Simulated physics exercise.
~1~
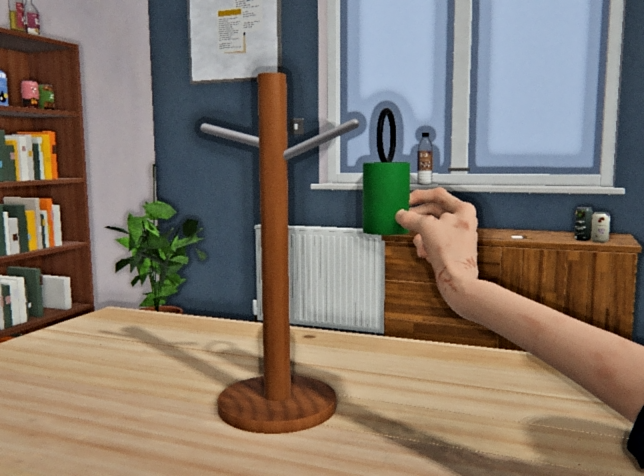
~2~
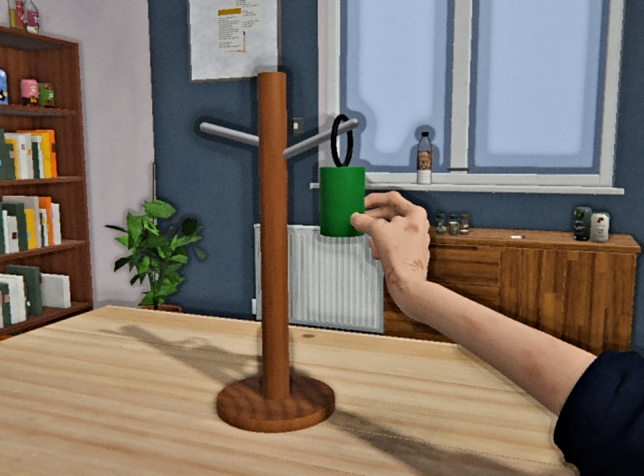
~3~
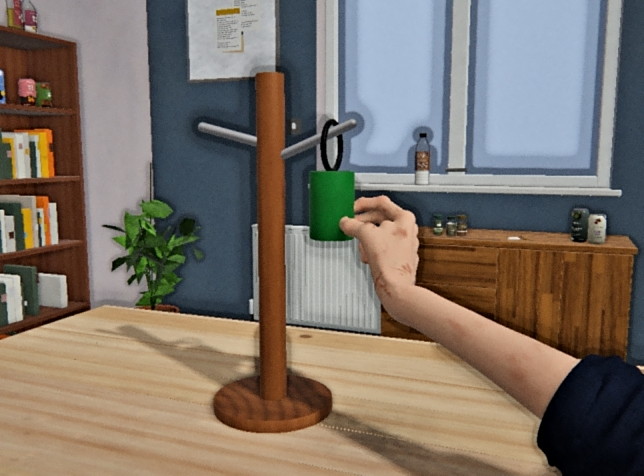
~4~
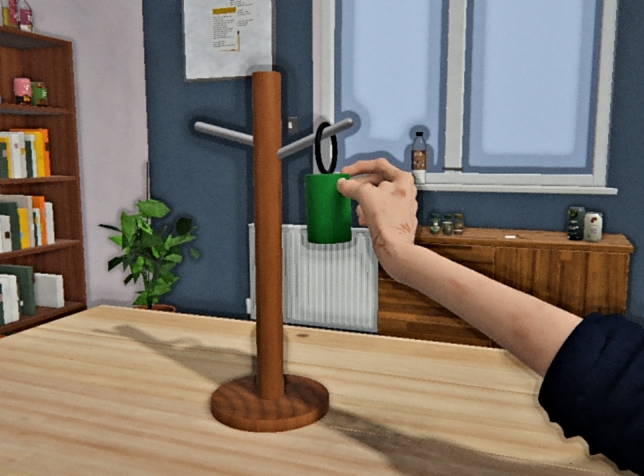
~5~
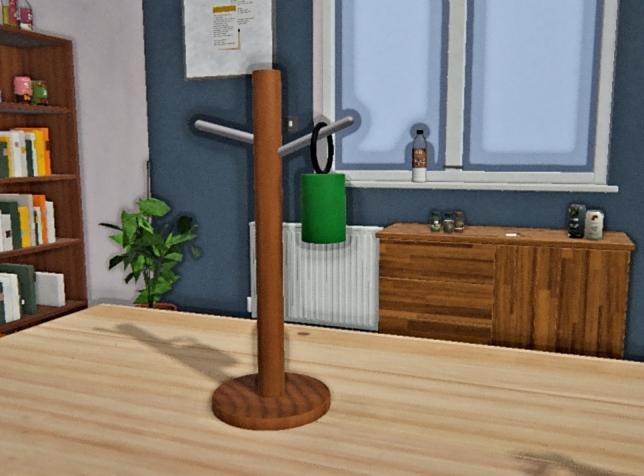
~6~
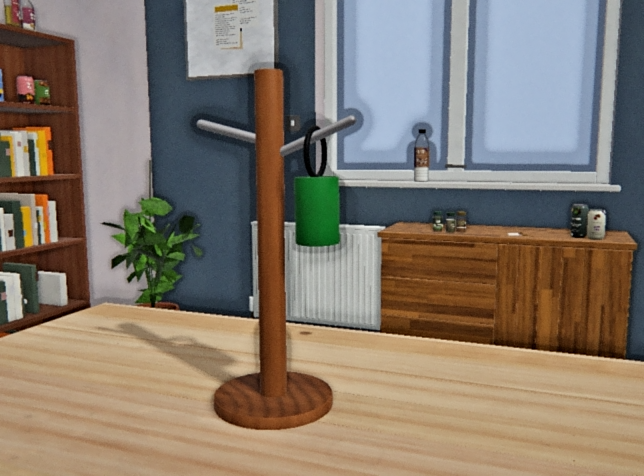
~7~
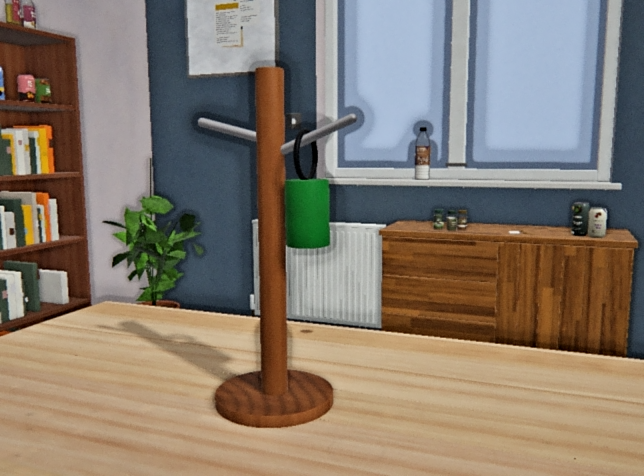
In a room with a wooden table, a hand brought a green lantern leftward to a peg stand, hung it by its black ring on the right peg, and let go; the lantern then slid a little toward the post and stayed hanging.
